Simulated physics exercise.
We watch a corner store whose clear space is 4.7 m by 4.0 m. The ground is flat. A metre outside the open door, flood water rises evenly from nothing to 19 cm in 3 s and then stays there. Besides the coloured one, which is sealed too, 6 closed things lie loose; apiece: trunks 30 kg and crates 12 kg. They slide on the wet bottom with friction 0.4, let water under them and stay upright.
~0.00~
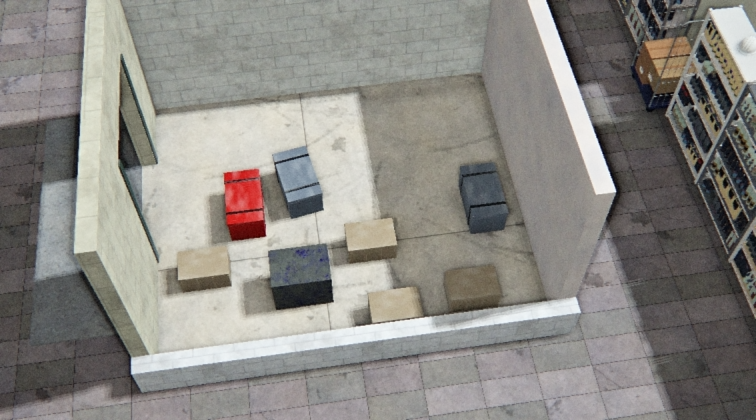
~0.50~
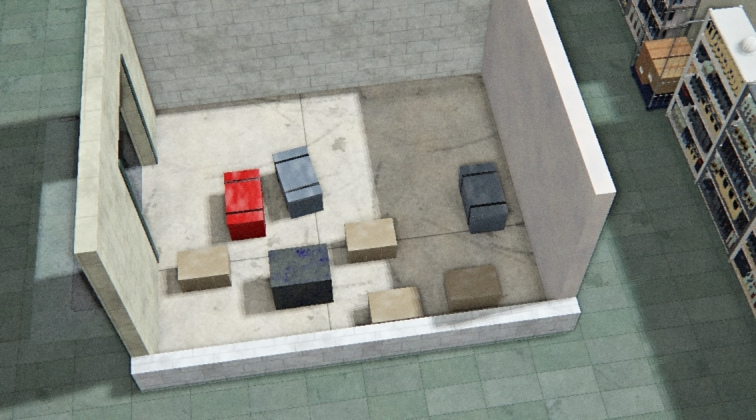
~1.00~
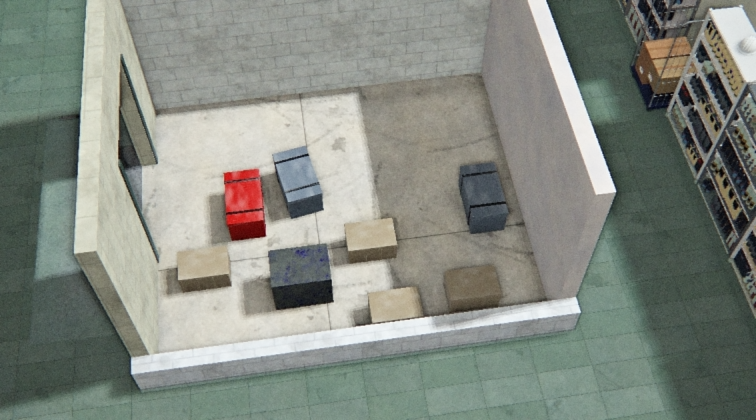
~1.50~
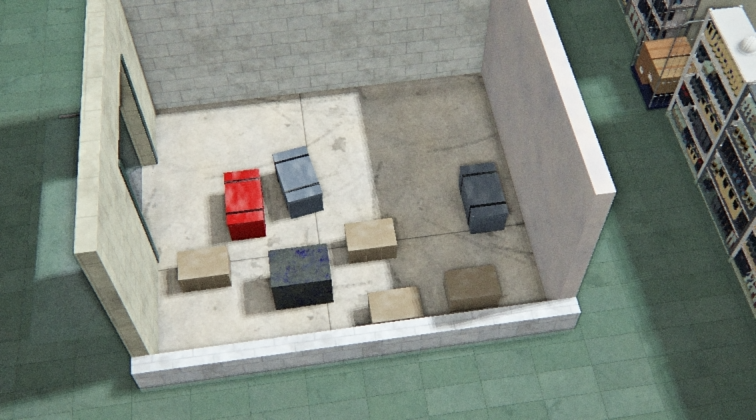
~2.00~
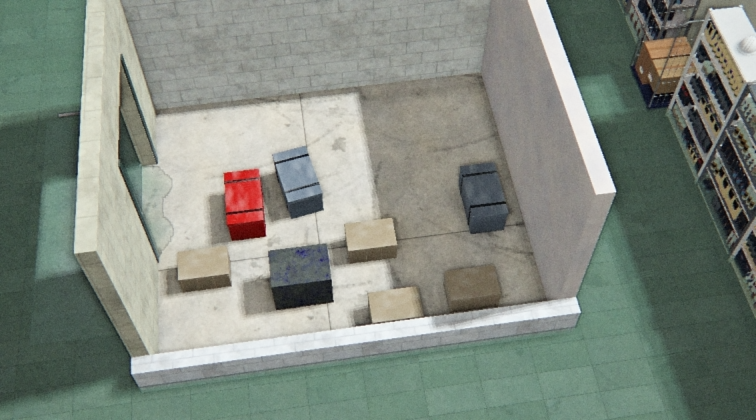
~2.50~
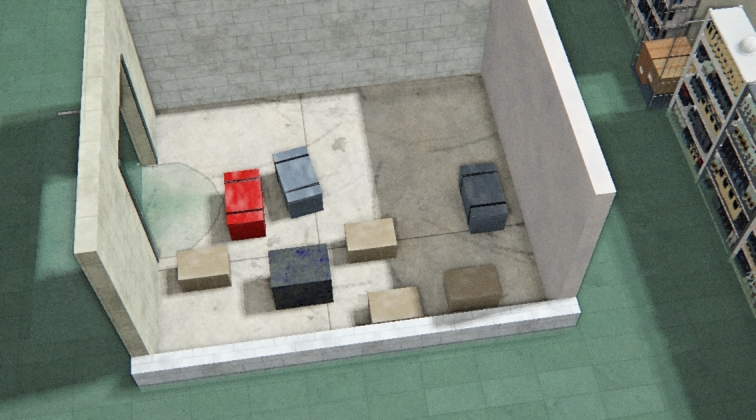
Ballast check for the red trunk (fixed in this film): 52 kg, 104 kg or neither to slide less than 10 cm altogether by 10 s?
Verdict: Only the higher weight holds it.
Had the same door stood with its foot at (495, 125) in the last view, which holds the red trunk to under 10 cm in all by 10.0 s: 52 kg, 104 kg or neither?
Then the smaller load will do.
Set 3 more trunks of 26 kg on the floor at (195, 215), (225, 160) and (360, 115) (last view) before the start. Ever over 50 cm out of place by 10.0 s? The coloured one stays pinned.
In turn: Under, over, past it.
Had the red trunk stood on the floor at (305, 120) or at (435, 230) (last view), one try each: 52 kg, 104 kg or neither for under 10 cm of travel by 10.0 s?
In turn: The smaller is enough; the smaller is enough.
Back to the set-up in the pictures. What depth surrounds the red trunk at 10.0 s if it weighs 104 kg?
Roughly 7 cm.
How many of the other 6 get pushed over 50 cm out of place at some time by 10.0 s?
2 of them.
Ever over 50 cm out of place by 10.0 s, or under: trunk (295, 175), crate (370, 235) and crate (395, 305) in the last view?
In turn: Short of it, less, more.
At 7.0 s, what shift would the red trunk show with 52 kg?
About 30 cm.
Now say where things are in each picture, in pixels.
The red trunk at (243, 196) rests on the ground; water covers 0.0 m2; 0 of 7 have shifted, in the first picture.
The red trunk at (243, 196) rests on the ground; water covers 0.0 m2; 0 of 7 have shifted, in the second picture.
The red trunk at (243, 196) rests on the ground; water covers 0.0 m2; 0 of 7 have shifted, in the third picture.
The red trunk at (243, 196), on the bottom; water covers 0.0 m2; 0 of 7 have shifted, in the fourth picture.
The red trunk at (243, 196) rests on the ground; 0.1 m2 under water; 0 of 7 have shifted, in the fifth picture.
The red trunk at (243, 196), on the bottom; 0.9 m2 under water; 0 of 7 have shifted, in the sixth picture.
After 3.5 s the red trunk would be 0 cm from its start with 52 kg and 0 cm from its start with 104 kg; 6 cm of water round it then.
After 4.5 s the red trunk would be 23 cm from its start with 52 kg and 0 cm from its start with 104 kg; 8 cm of water round it then.
After 7.0 s the red trunk would be 28 cm from its start with 52 kg and 0 cm from its start with 104 kg; 7 cm of water round it then.
After 10.0 s the red trunk would be 31 cm from its start with 52 kg and 0 cm from its start with 104 kg; 7 cm of water round it then.
